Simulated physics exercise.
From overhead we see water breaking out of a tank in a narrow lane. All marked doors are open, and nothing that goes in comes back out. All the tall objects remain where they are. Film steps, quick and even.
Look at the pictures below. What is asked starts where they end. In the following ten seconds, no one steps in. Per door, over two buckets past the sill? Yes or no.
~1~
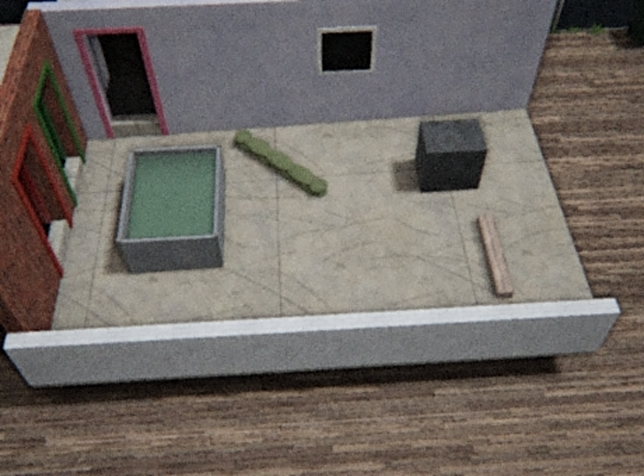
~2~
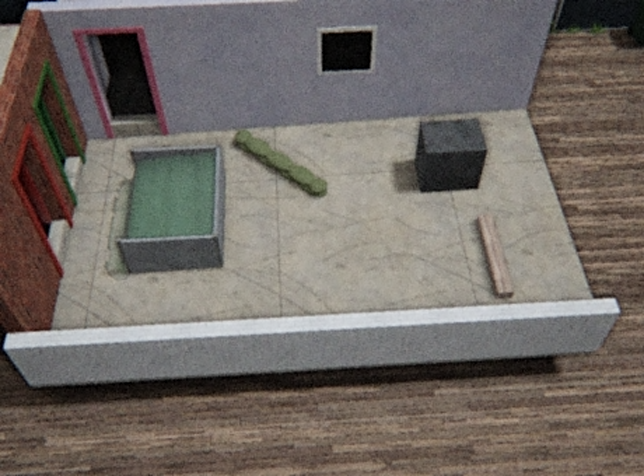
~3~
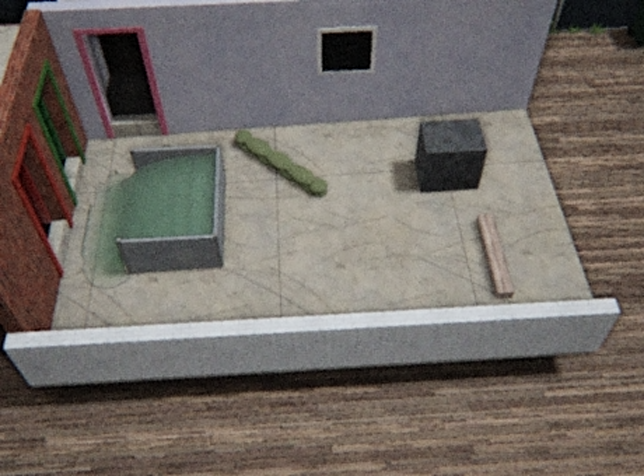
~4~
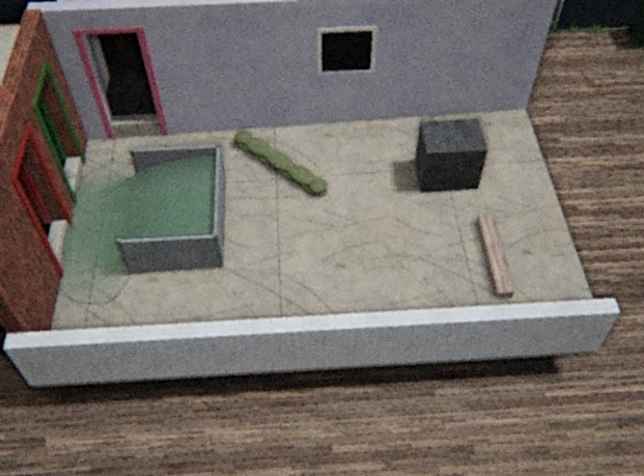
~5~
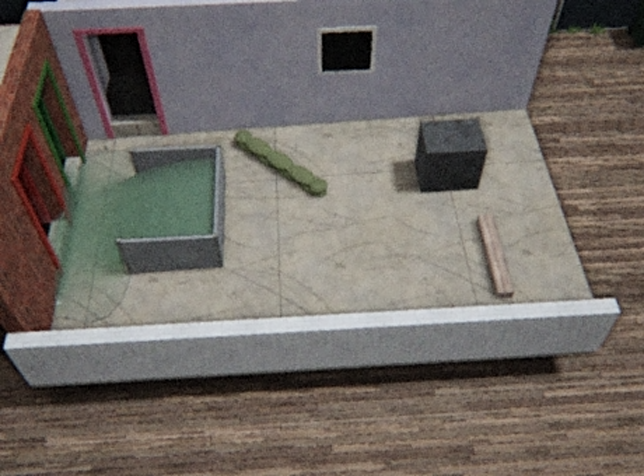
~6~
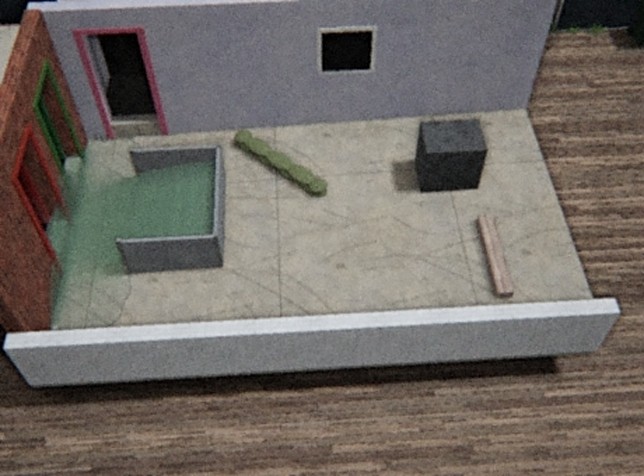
Green door yes, pink door no, red door yes.
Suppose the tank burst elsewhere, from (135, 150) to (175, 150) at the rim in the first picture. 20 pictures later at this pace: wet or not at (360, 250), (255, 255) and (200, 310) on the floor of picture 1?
Bone-dry, submerged, bone-dry.
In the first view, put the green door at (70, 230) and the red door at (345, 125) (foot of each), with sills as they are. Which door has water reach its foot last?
Last comes the one in red.
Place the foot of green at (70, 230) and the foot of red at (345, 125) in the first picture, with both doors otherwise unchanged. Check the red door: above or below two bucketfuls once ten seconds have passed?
The red door stays inside the limit, I'd say.
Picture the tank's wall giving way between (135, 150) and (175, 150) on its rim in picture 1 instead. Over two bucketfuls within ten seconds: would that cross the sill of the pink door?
After that, pink door tops the limit.
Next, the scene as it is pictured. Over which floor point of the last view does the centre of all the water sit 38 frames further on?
The water's centre sits above (219, 234).
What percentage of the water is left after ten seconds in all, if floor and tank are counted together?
That works out to about 84 percent.
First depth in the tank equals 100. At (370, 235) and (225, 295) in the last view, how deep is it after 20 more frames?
Estimate, in order: 0 and 6 percent.
A moment on, water covers 15 % of the floor; the green door over two buckets in, the pink door wet at the sill, nothing in, the red door far over two buckets in.
Next, water covers 25 % of the floor; the green door far over two buckets in, the pink door wet at the sill, nothing in, the red door far over two buckets in.
Then, water covers 55 % of the floor; the green door far over two buckets in, the pink door wet at the sill, nothing in, the red door far over two buckets in.
Later, water covers 80 % of the floor; the green door far over two buckets in, the pink door wet at the sill, nothing in, the red door far over two buckets in.
In the end, water covers 75 % of the floor; the green door far over two buckets in, the pink door wet at the sill, nothing in, the red door far over two buckets in.
